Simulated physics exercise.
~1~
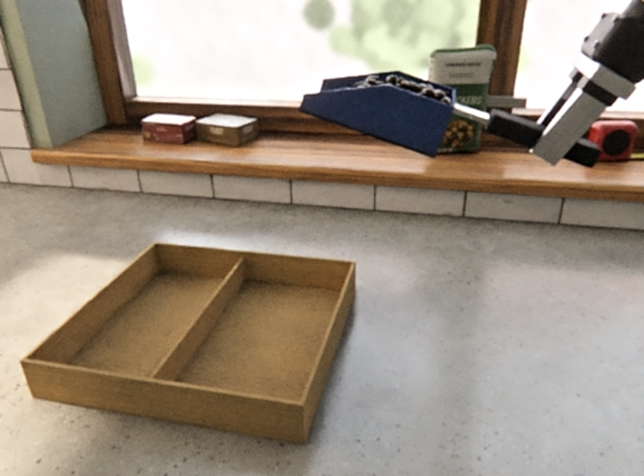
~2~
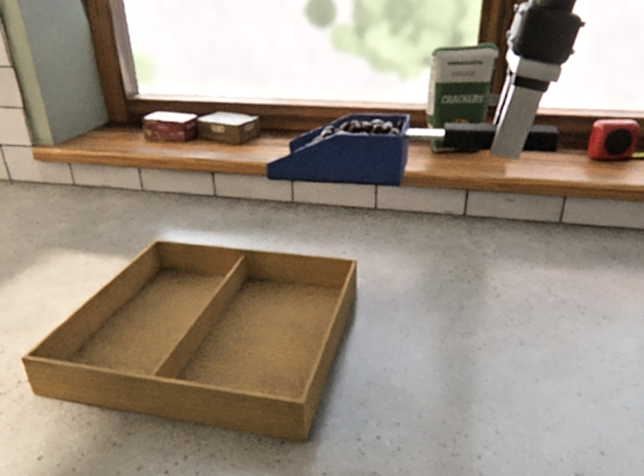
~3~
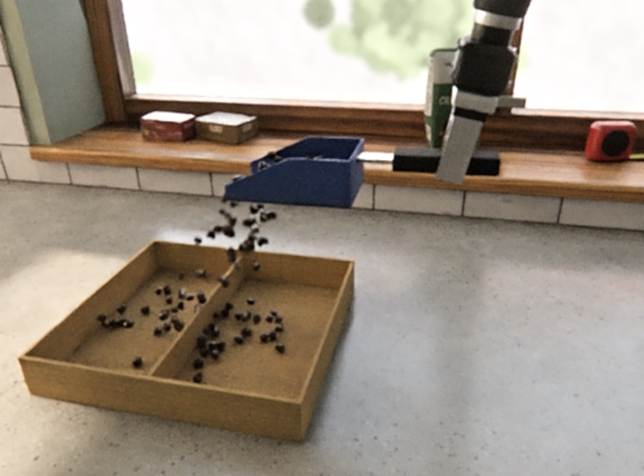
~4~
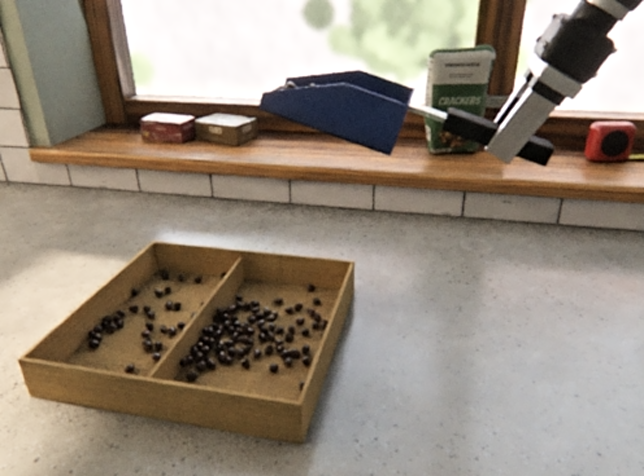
A robot arm lowered a blue scoop of dark beans, moved it left and spilled some into both sides of a divided wooden tray, then lifted it back up to the right, leaving more beans in the tray's right section.
